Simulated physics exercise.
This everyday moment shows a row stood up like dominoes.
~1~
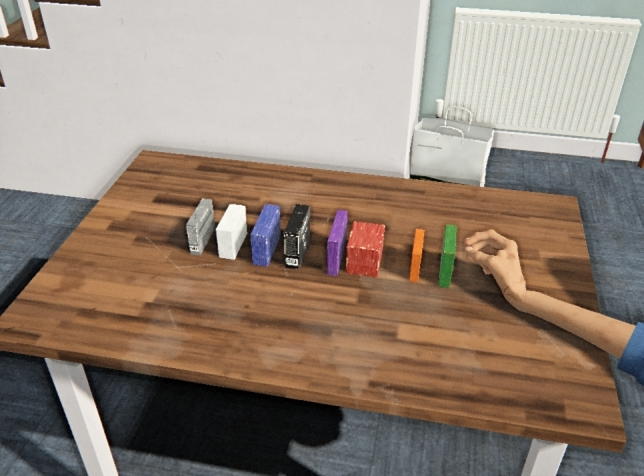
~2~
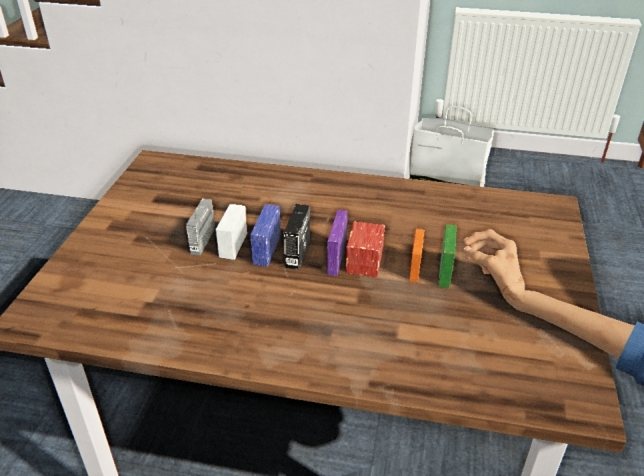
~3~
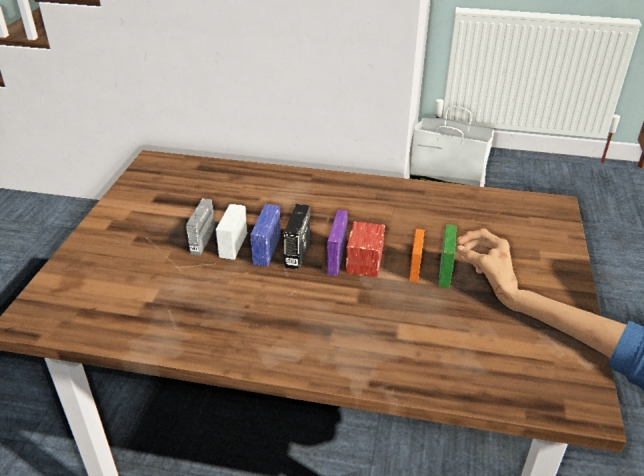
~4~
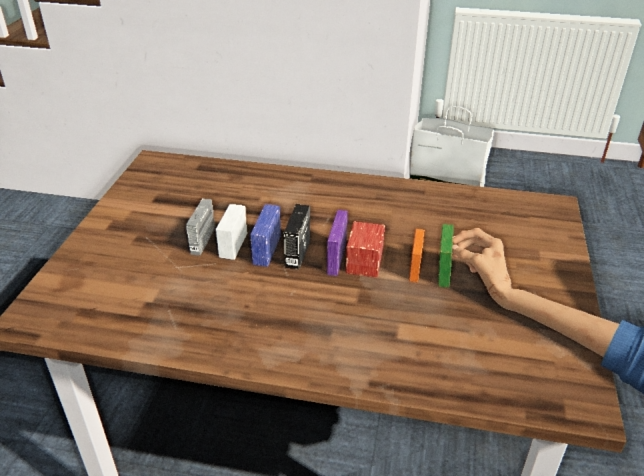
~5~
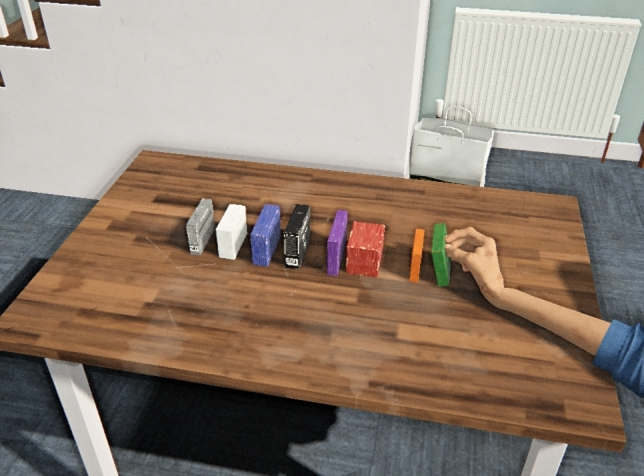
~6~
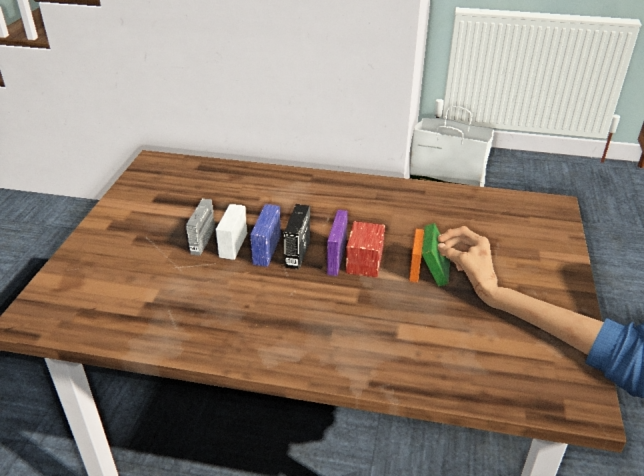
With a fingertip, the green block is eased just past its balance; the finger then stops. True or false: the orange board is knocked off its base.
True.
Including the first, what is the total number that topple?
That adds up to 2 in total.
Then, 0.10 s past the last view, green block 37° over; orange board rocked 12° from its first pose near (413, 255).
Then, 0.20 s past the last view, green block 64° over; orange board rocked 55° from its first pose near (401, 257).
Then, 0.30 s past the last view, green block 70° over; orange board rocked 74° from its first pose near (398, 260).
Finally, down or leaning hard on the table, orange board; the other 5 still in place. Final places as the last picture's camera would see them, orange board near (398, 260).
